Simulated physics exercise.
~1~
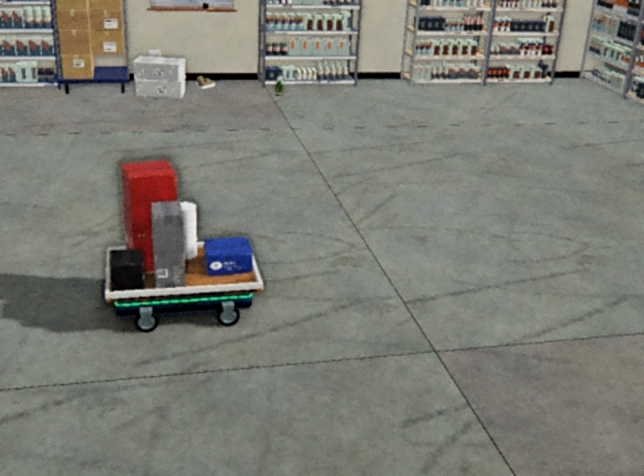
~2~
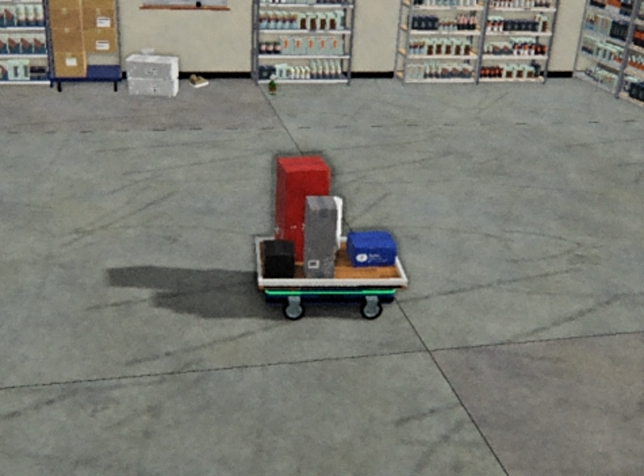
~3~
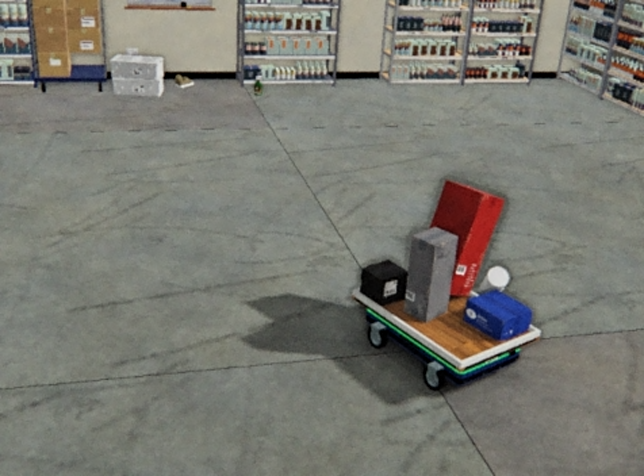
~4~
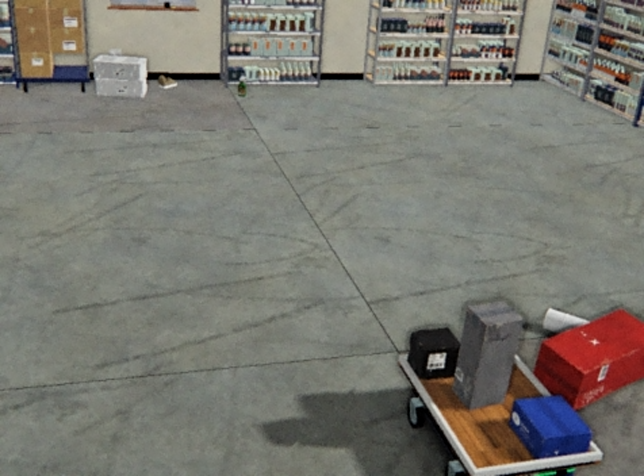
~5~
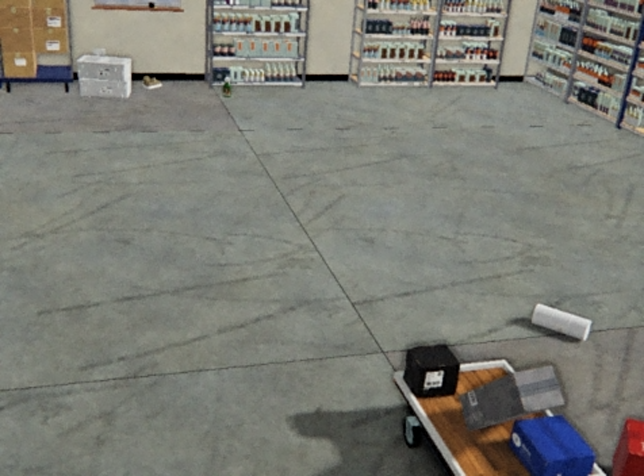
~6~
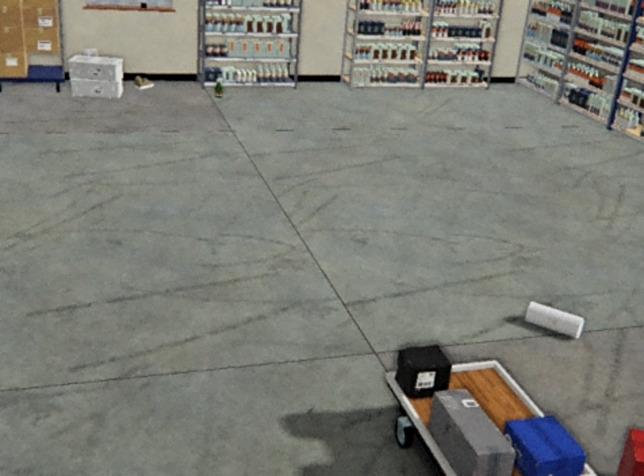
Red box and white canister tumbling off a turning cart, then the grey box toppling on deck beside black and blue boxes.
